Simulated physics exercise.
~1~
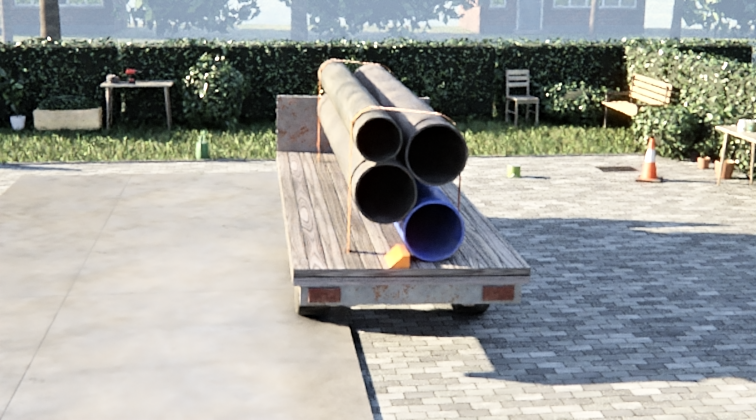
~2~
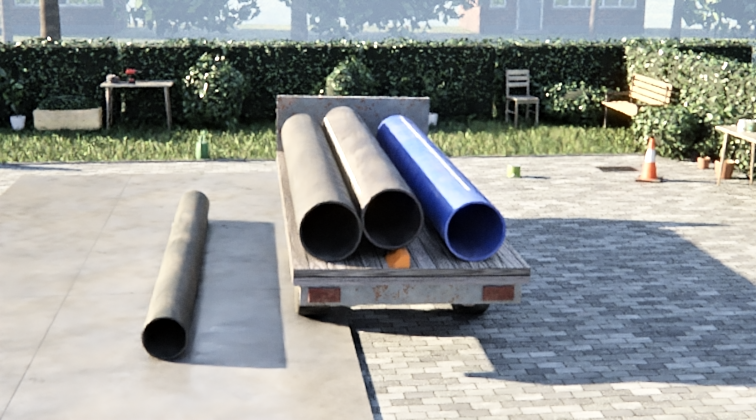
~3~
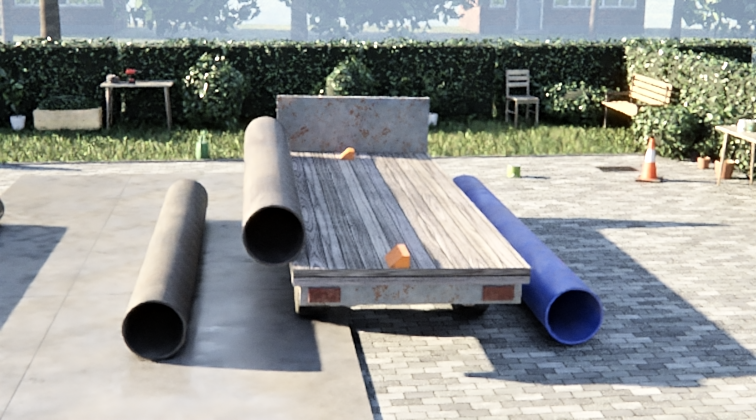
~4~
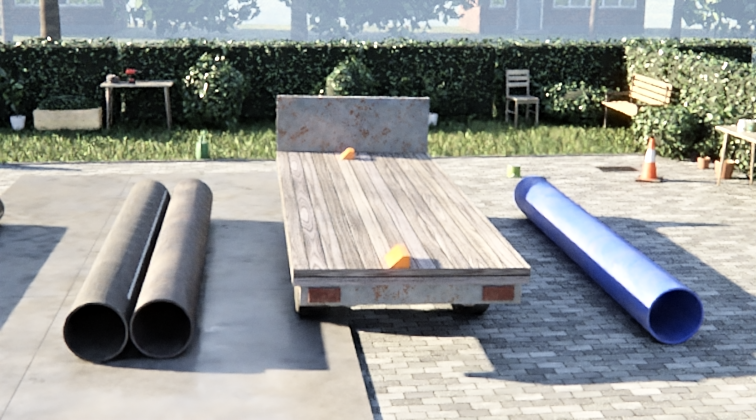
The footage shows a parked flatbed trailer stacked with three dark pipes and a blue one, which spread across the deck and roll off, the dark ones to the left and the blue one to the right, until all lie on the ground beside the empty deck.
